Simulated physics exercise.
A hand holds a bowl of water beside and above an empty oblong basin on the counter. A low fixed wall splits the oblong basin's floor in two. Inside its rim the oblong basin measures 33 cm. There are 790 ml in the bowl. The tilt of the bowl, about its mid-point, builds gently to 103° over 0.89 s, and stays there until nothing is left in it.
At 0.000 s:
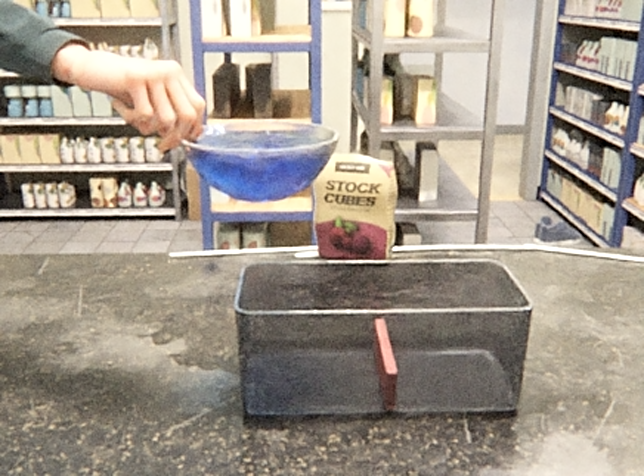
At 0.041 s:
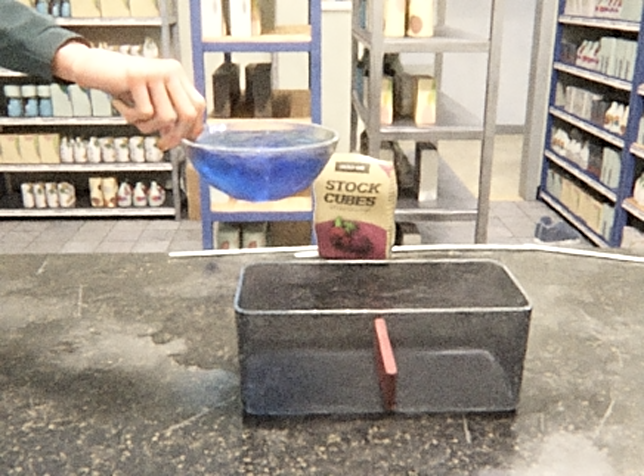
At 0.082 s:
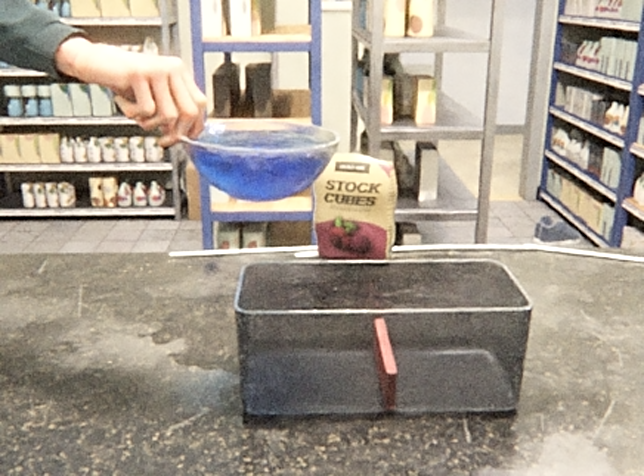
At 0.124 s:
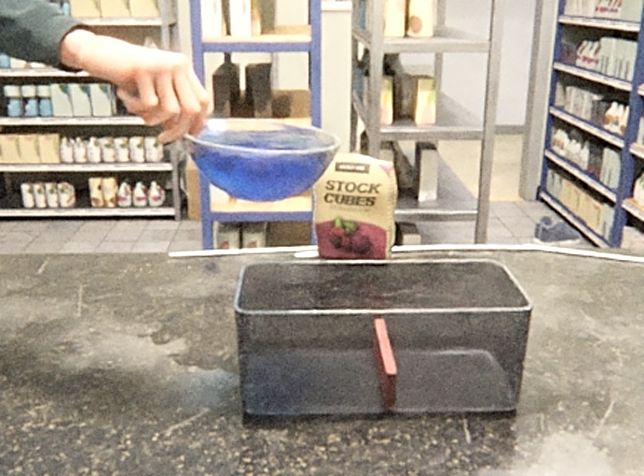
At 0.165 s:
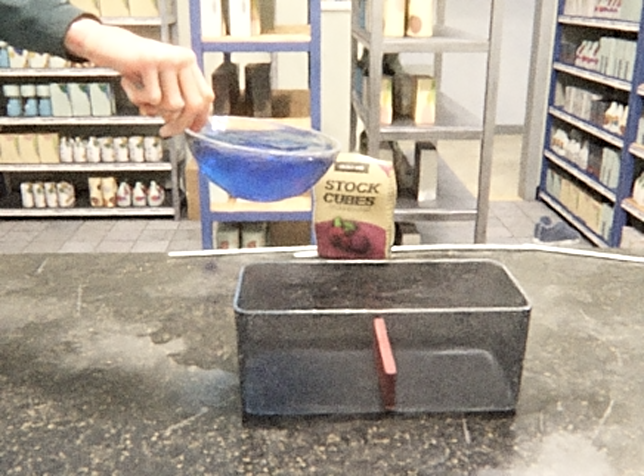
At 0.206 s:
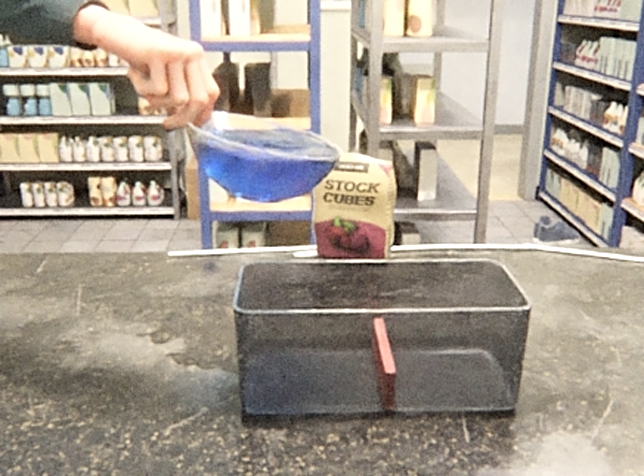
The clip opens on a hand holding a clear bowl of blue liquid above the left side of an empty oblong basin with a red divider, a stock cubes pack standing behind. The bowl stays nearly level at first, then the hand gradually tilts it slightly, lowering its right edge.
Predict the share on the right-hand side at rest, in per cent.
The far part has some 55 per cent.
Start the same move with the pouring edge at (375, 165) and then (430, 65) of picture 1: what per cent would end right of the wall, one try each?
First 80, then 75 per cent.
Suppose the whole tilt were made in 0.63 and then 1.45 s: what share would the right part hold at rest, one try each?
First 45, then 65 per cent.
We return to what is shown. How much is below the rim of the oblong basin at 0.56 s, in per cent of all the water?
Near 28 in a hundred.
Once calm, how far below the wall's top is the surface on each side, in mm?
Some 34 mm on the left and 28 mm on the right.
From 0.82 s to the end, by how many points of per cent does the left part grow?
About 2 per cent.
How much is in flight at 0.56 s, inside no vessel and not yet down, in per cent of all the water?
Some 46 per cent.
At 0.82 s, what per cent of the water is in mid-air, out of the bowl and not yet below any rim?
Some 3 per cent.
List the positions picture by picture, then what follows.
Tilt 0°; pouring edge (338, 136); surface from (187, 144) to (334, 143); the oblong basin's rim runs from (240, 287) to (517, 284); the wall's top is at (385, 345), in the first picture.
Tilt 1°; pouring edge (338, 136); surface from (188, 143) to (334, 143), in the second picture.
Tilt 2°; pouring edge (339, 139); surface from (189, 142) to (334, 144), in the third picture.
Tilt 5°; pouring edge (340, 142); surface from (190, 141) to (335, 147), in the fourth picture.
Tilt 8°; pouring edge (340, 147); surface from (192, 139) to (336, 148), in the fifth picture.
Tilt 13°; pouring edge (341, 153); surface from (194, 138) to (339, 149), in the sixth picture.
After 0.56 s the tilt is 72° and 25 per cent is still to pour, 5 is left of the wall and 23 right of it.
After 0.82 s the tilt is 102° and 0 per cent is still to pour, 42 is left of the wall and 55 right of it.
After 1.09 s the tilt is 103° and 0 per cent is still to pour, 43 is left of the wall and 55 right of it.
After 1.39 s the tilt is 103° and 0 per cent is still to pour, 44 is left of the wall and 55 right of it.
In the end 44 per cent lies left of the wall, 55 right of it and 1 outside.
